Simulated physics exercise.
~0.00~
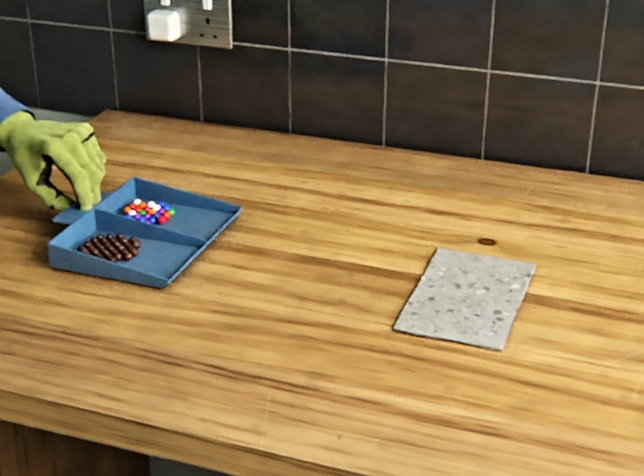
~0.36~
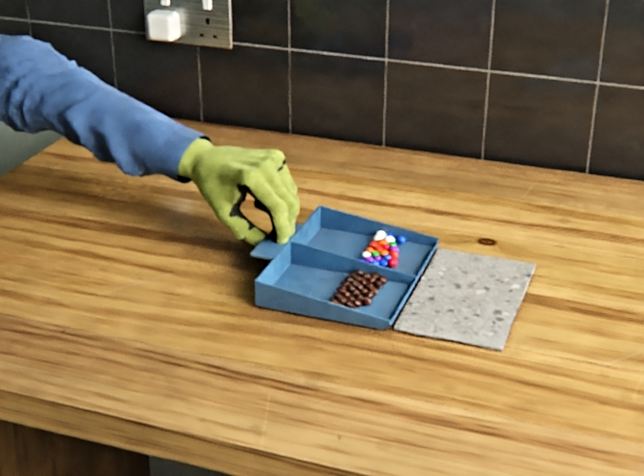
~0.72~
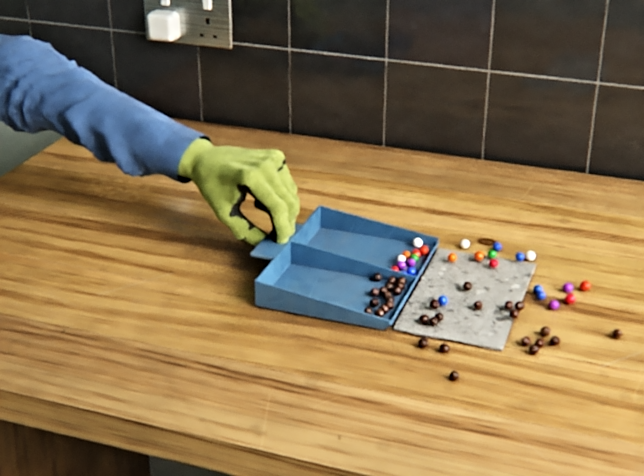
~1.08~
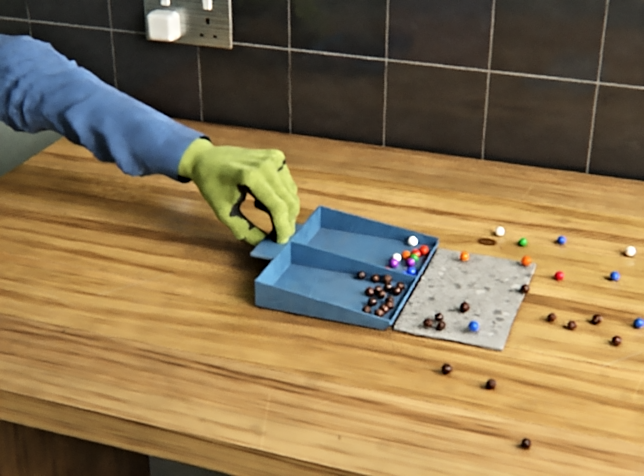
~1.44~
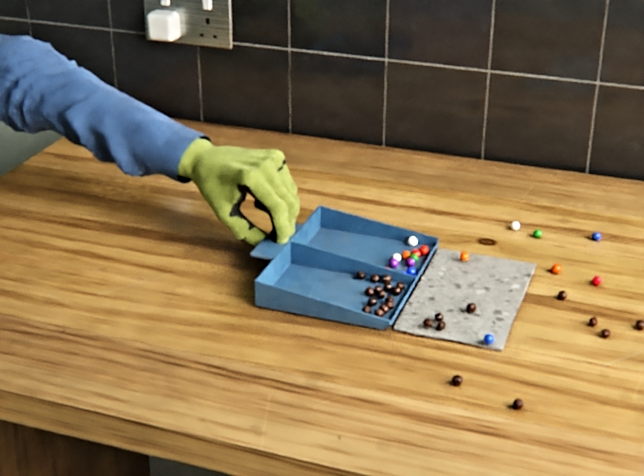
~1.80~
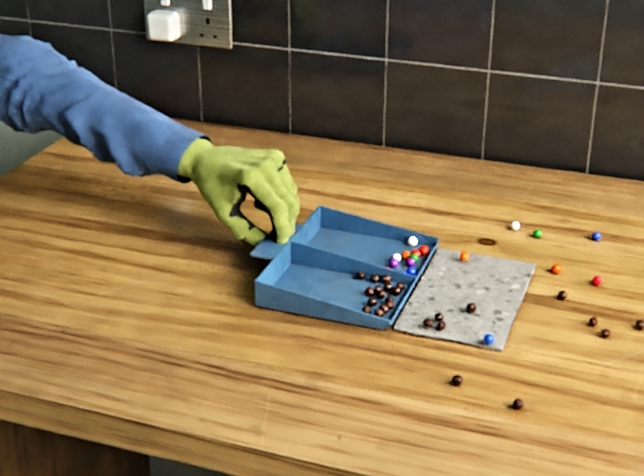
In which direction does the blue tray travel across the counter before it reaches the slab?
The blue tray moves to the right, with the gloved hand at its left end.
